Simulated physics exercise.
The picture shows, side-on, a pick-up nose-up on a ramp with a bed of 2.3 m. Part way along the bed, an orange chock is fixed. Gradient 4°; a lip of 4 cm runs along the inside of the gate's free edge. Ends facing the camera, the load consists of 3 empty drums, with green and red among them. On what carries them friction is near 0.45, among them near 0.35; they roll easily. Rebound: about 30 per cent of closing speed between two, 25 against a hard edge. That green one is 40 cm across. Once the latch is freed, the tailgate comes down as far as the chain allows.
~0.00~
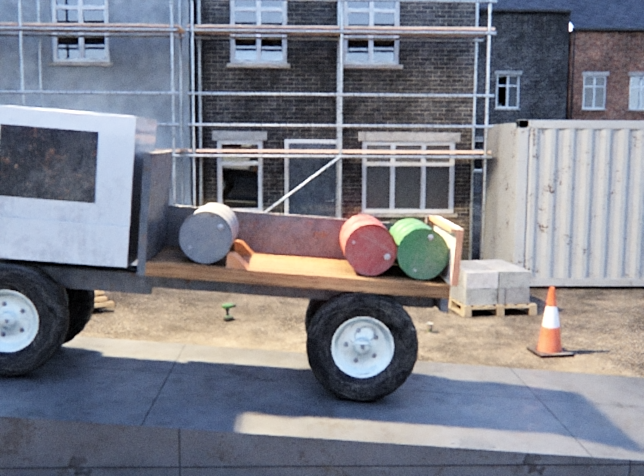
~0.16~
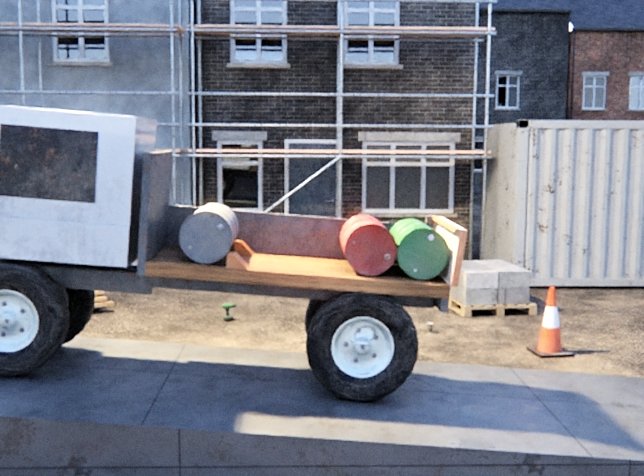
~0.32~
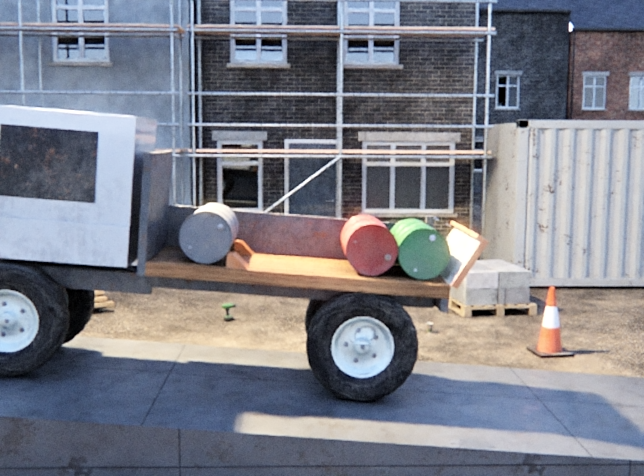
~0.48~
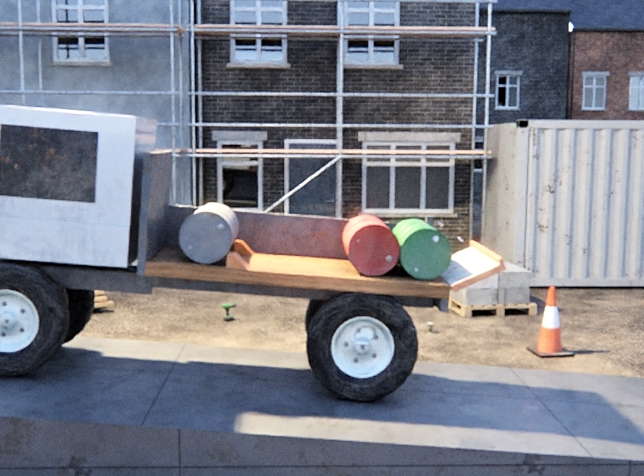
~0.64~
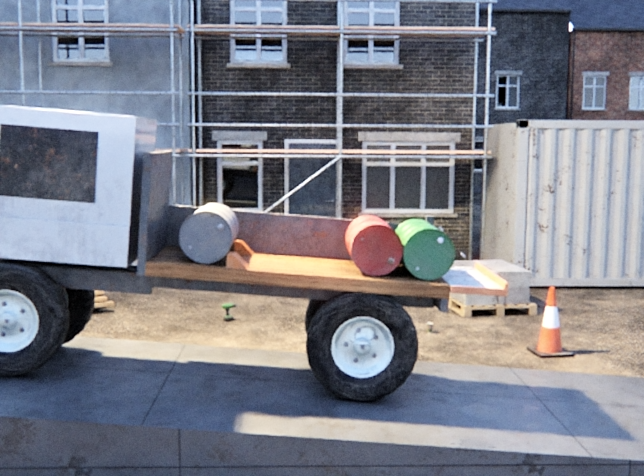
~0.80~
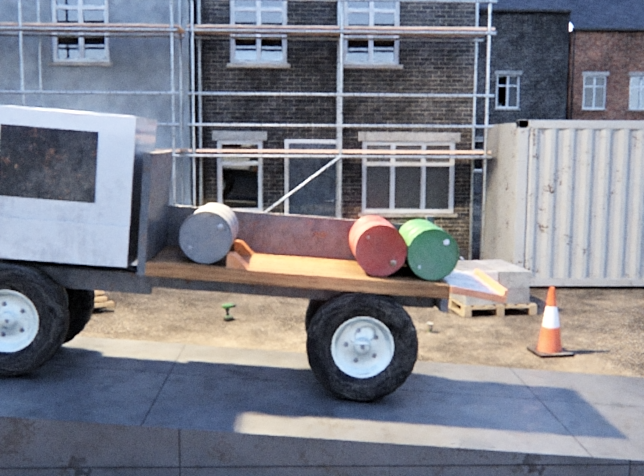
The footage shows a pick-up on a ramp with grey, red and green drums lying on its bed as the tailgate swings down to the right past level, and the red and green drums roll slightly right toward it.
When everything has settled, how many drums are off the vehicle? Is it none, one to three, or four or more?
It is one to three.
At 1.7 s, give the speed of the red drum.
The speed is close to 0.5 m/s.
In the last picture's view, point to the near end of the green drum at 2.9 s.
(580, 388), more or less.
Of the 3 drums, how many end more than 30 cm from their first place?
The number you get is 2.
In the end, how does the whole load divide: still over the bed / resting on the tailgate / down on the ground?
1 / 0 / 2.
By 1.7 s, green is on the gate, 25 cm past the hinge, rolling right; red is on the bed, 20 cm short of the hinge, rolling right; 0 of 3 are out.
By 2.9 s, green is off the vehicle; red is dropping off the gate; 2 of 3 are out.
Finally (5.0 s), green is off the vehicle; red is off the vehicle; 2 of 3 are out.
